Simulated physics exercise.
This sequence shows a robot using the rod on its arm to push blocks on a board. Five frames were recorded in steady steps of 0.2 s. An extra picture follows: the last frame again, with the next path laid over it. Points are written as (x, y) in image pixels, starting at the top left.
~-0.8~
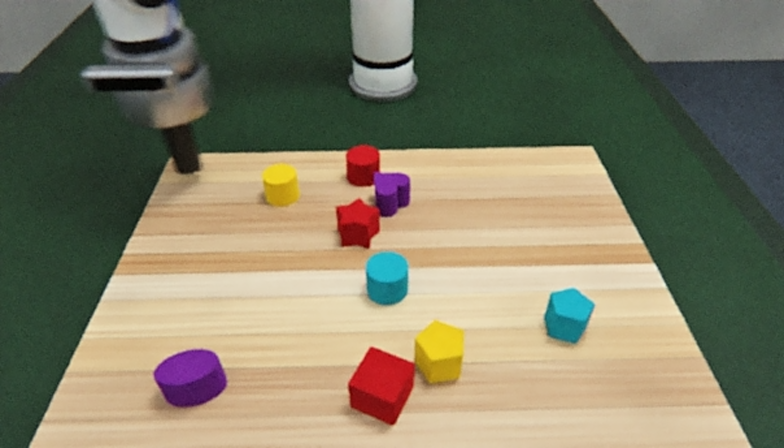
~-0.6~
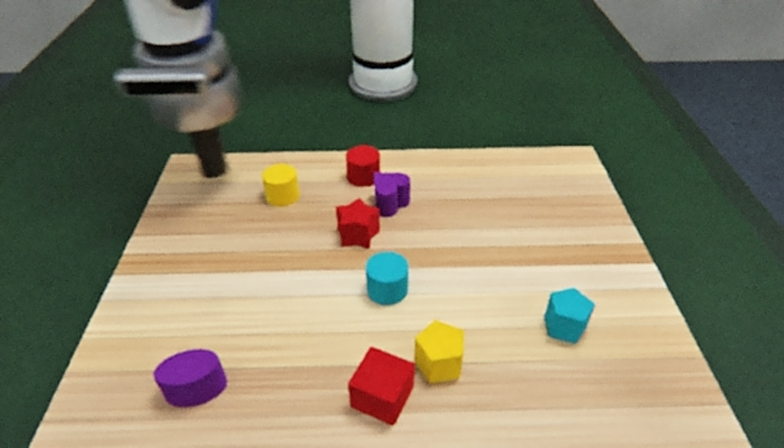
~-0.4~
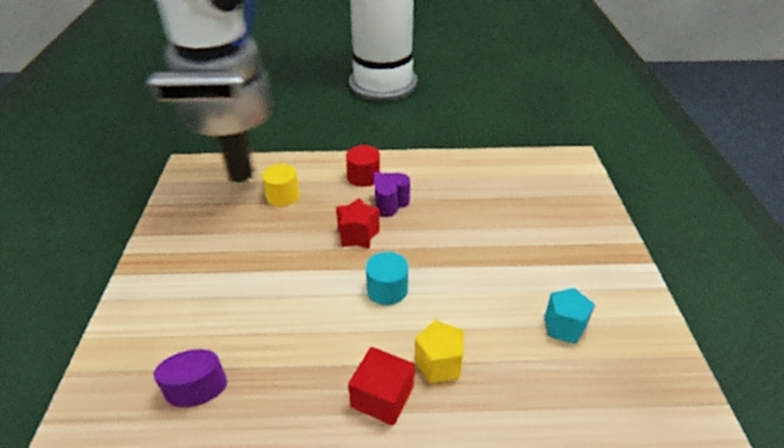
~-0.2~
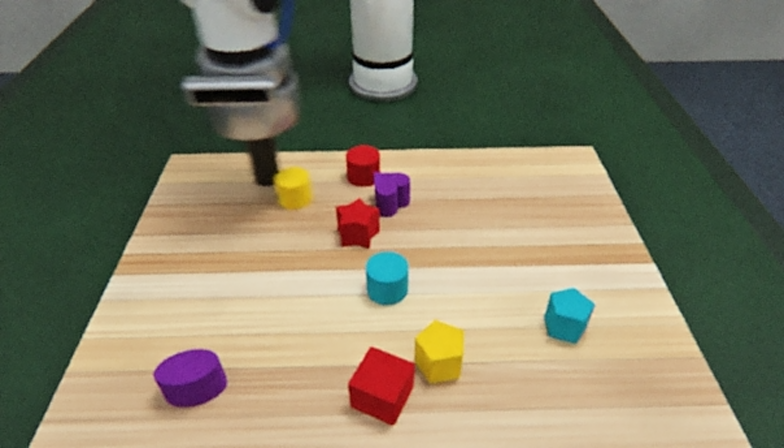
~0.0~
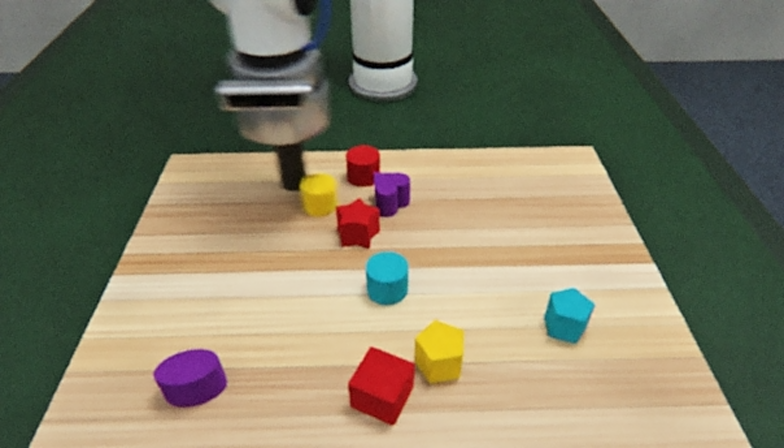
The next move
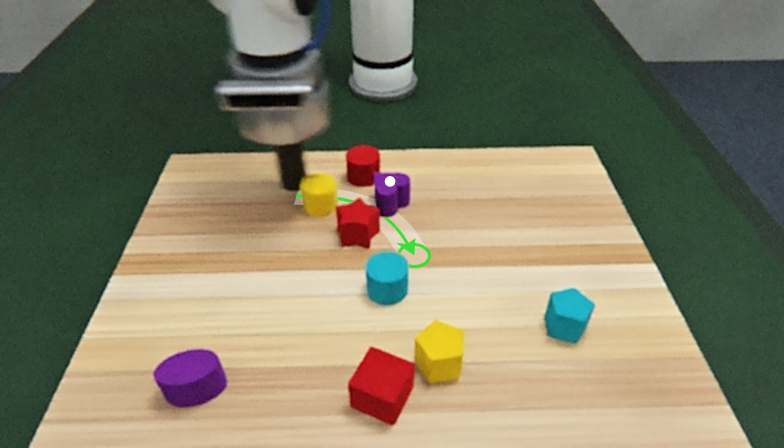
A robot arm moved its dark rod rightward along the back of a wooden board, then pushed the yellow cylinder a short way right, toward the red star-shaped block, while the other blocks stayed still.
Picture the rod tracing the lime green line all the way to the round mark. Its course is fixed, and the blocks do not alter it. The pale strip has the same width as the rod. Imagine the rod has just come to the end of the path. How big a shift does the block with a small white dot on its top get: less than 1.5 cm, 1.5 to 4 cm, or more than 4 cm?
It ends 1.5 to 4 cm from its spot.
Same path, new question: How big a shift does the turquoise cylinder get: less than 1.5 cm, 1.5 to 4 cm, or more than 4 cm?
My answer is that it shifts 1.5 to 4 cm.
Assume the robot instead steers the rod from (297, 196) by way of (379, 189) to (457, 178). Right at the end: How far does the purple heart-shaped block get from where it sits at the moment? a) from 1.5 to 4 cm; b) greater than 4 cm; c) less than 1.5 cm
The answer is a.
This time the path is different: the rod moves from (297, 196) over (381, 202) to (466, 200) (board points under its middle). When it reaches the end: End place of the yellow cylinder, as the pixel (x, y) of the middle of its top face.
If I read the scene right, the answer is (389, 199).
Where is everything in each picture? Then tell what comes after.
In the first picture, tip of the rod (189, 167), middles of tops, yellow cylinder (279, 173), red star-shaped block (356, 212), turquoise cylinder (387, 266), purple heart-shaped block (390, 181).
In the second picture, rod (215, 171), nothing pushed.
In the third picture, rod (241, 175), nothing pushed.
In the fourth picture, rod (268, 179), yellow cylinder (292, 176).
In the fifth picture, rod (295, 183), yellow cylinder (318, 183), red star-shaped block (356, 212), turquoise cylinder (387, 266), purple heart-shaped block (390, 181).
The line goes from (297, 196) over (347, 200) and (389, 220) to (414, 255); the dot is on the purple heart-shaped block.
On the path given first. One third of the way, rod (347, 188); yellow cylinder (360, 195); red star-shaped block (363, 217), turned 25° clockwise.
Two thirds of the way, rod (389, 208); yellow cylinder (389, 220); red star-shaped block (364, 238), turned 75° clockwise; purple heart-shaped block (412, 185), turned 40° anticlockwise.
At the end, rod (414, 243); yellow cylinder (397, 254); red star-shaped block (358, 248), turned 125° clockwise; turquoise cylinder (379, 283); purple heart-shaped block (412, 185), turned 40° anticlockwise.
